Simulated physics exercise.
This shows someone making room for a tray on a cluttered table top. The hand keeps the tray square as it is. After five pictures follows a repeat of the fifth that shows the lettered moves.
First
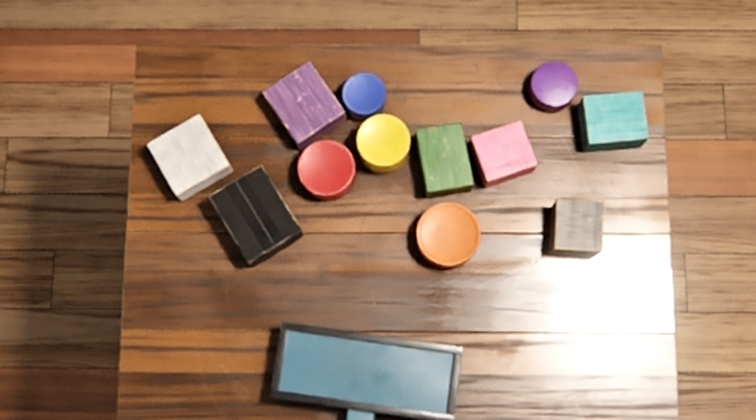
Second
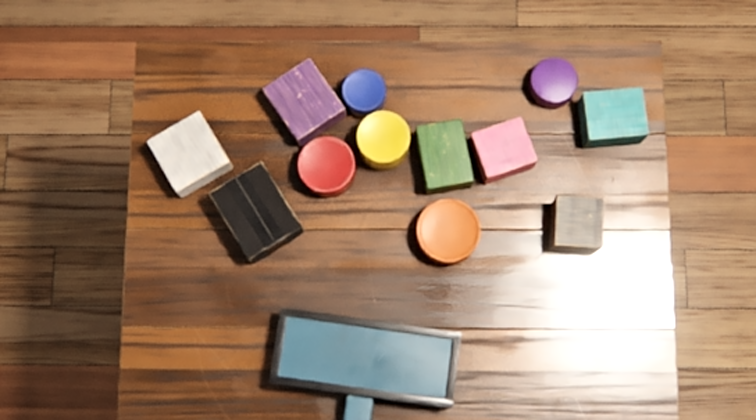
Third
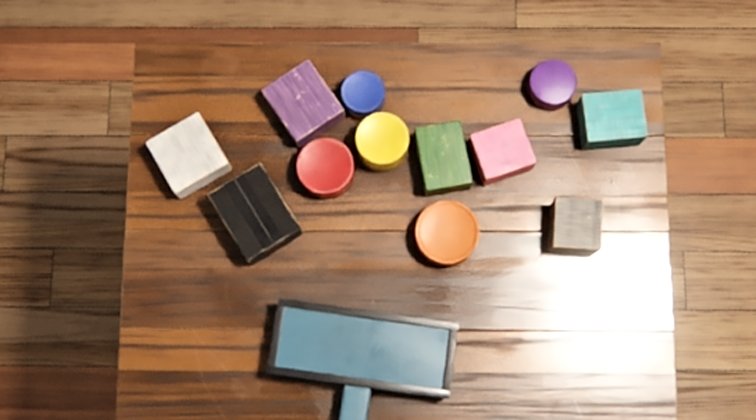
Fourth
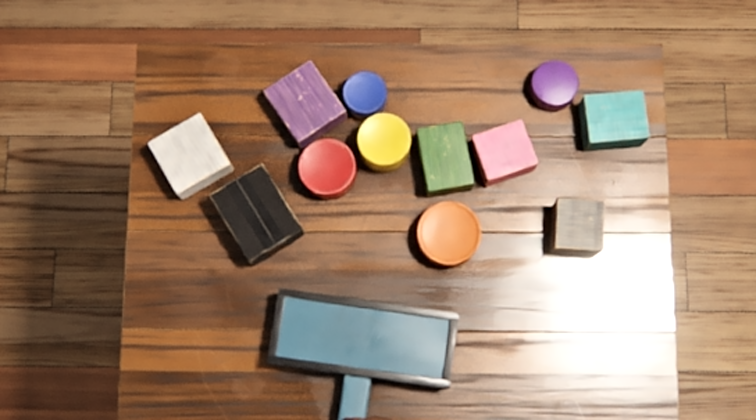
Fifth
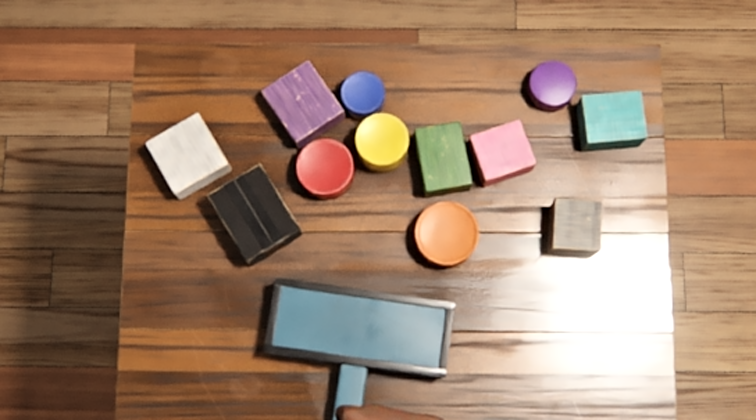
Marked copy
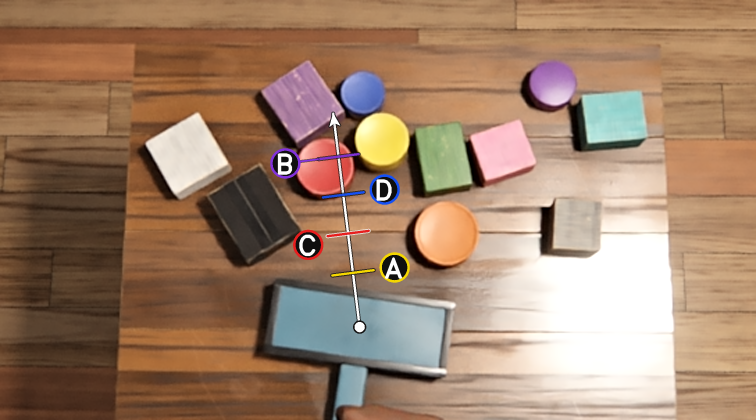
On a wooden table top scattered with colourful blocks and round pieces, a blue tray with a handle slid slowly a short way up from the bottom edge, and a hand appeared below, while everything else stayed still.
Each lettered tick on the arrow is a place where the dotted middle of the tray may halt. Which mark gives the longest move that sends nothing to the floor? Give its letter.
Mark B.
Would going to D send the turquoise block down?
No.
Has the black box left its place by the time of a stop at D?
By then, yes.
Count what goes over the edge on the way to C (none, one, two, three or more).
The count is none.
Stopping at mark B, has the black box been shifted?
Yes.
On the marked copy, A at (353, 273); B at (338, 157); C at (348, 234); D at (343, 195); the arrow from (360, 327) to (333, 114); the white dot at (360, 327).
With B. Early on, tray (352, 265); white block (184, 151); green block (443, 147).
Further on, tray (345, 203); white block (157, 136); green block (443, 87).
At the end, tray (339, 161); green block (449, 49); white block (146, 132); nothing has fallen.
As for the rest, A is safe but short; C is safe but short; D is safe but short.
